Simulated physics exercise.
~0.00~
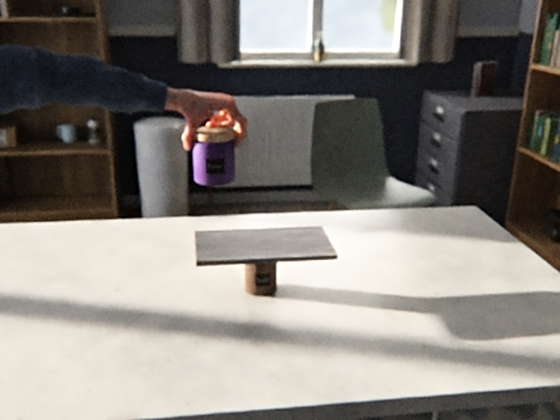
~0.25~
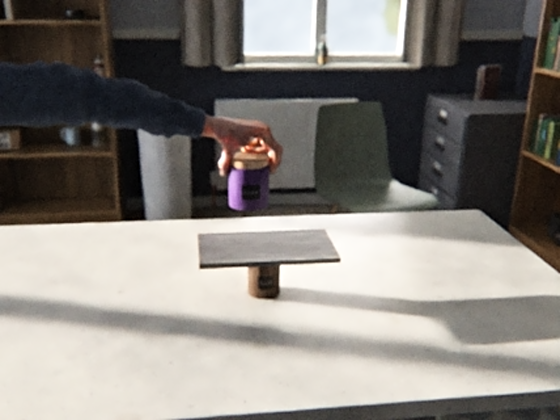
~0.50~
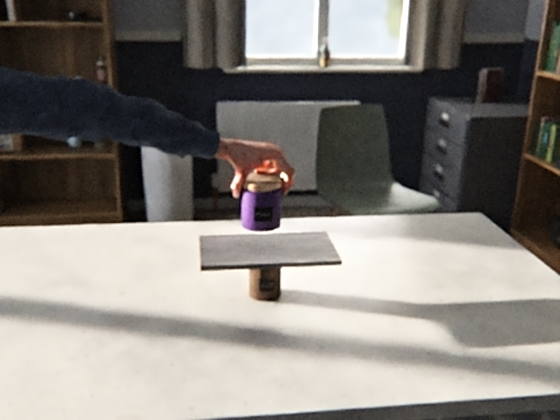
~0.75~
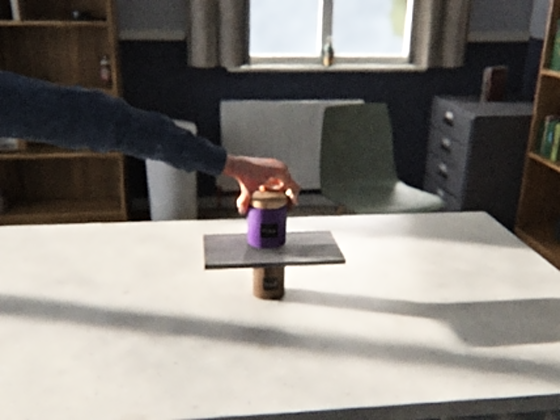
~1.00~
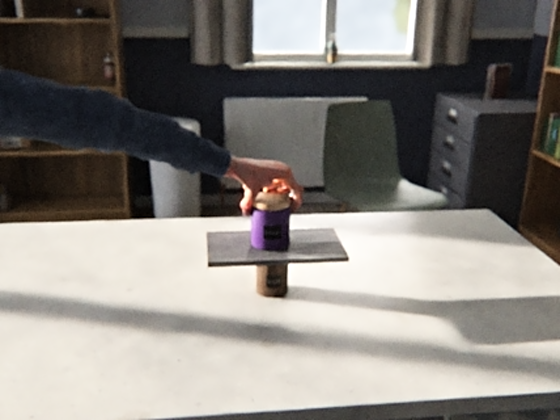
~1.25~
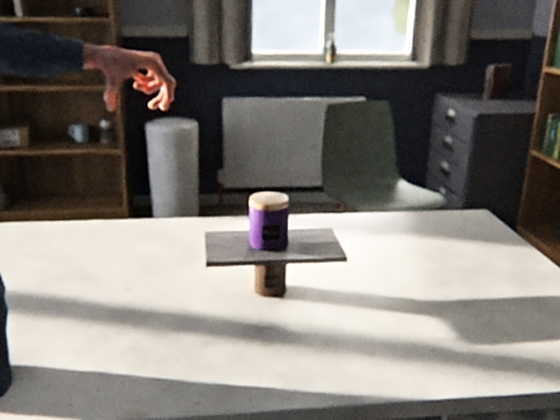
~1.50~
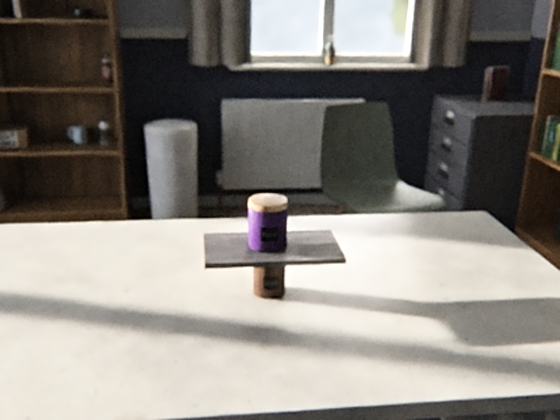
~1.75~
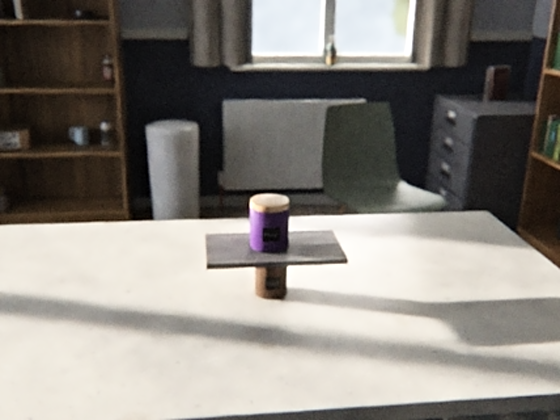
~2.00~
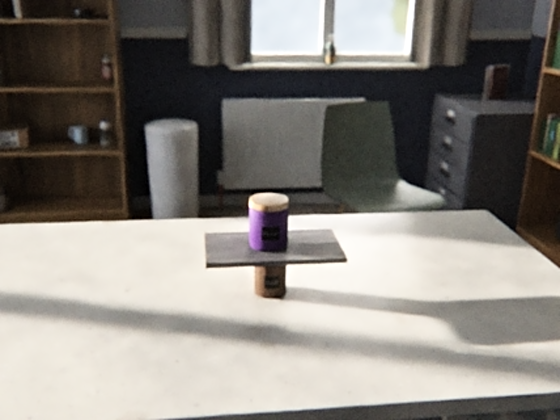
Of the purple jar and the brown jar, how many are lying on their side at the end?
None of them are. The purple jar still stands on the board, and the brown jar still stands beneath it.
